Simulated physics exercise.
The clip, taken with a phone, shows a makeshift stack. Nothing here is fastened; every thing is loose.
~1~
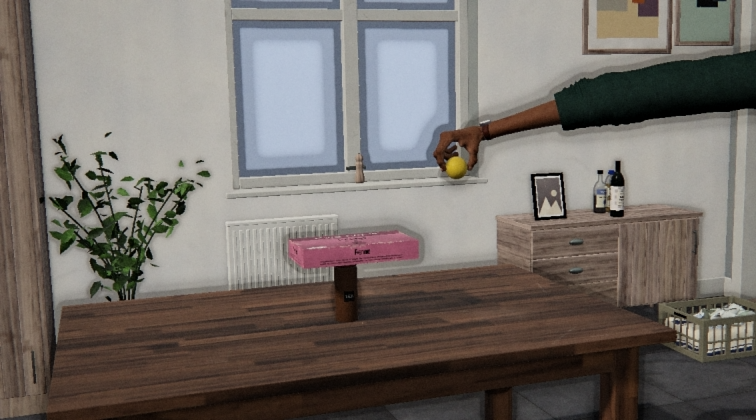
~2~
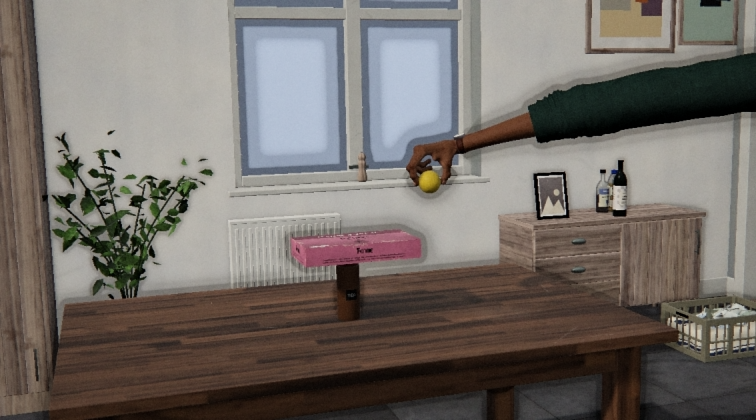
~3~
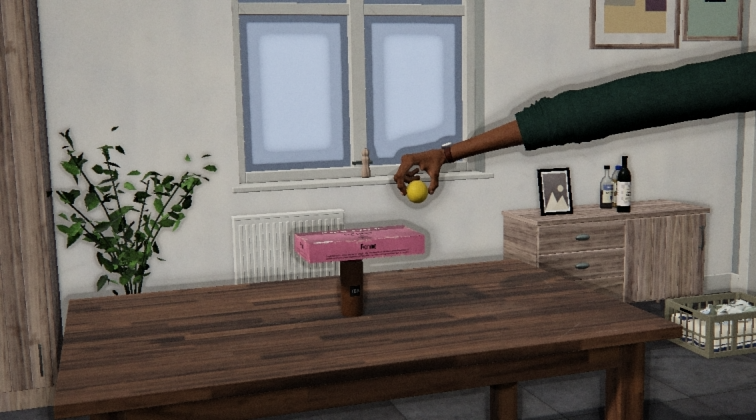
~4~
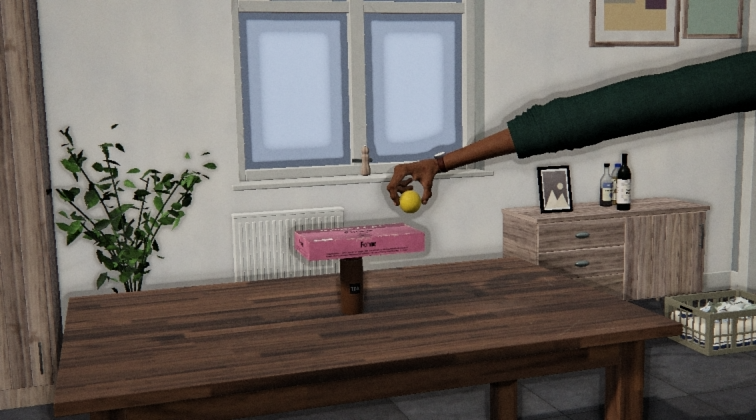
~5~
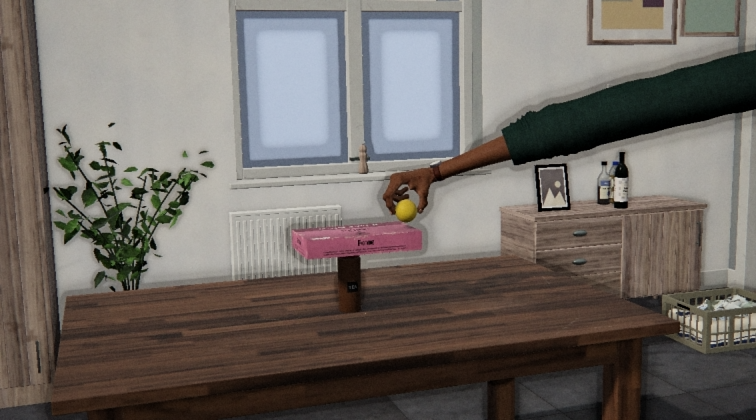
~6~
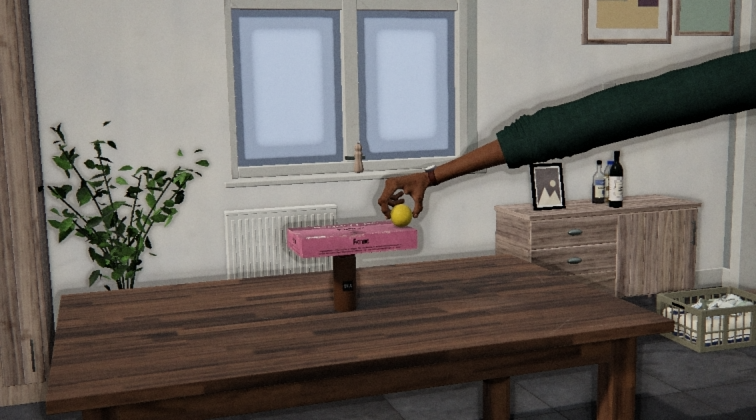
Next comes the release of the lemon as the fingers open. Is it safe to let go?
It is going to fail to remain upright.
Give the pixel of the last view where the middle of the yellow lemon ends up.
It ends up close to (459, 291).
Then, 0.50 s later than the last frame, yellow lemon now fallen; pink packet tilted by 34°.
Then, 0.70 s later than the last frame, pink packet now fallen.
Then, 0.90 s later than the last frame, brown jar tilted by 16°.
Then, 1.10 s later than the last frame, brown jar now fallen.
When it is over, fallen, pink packet, yellow lemon and brown jar. End places, in pixels of the last picture, yellow lemon near (459, 291). The stack loses its balance.
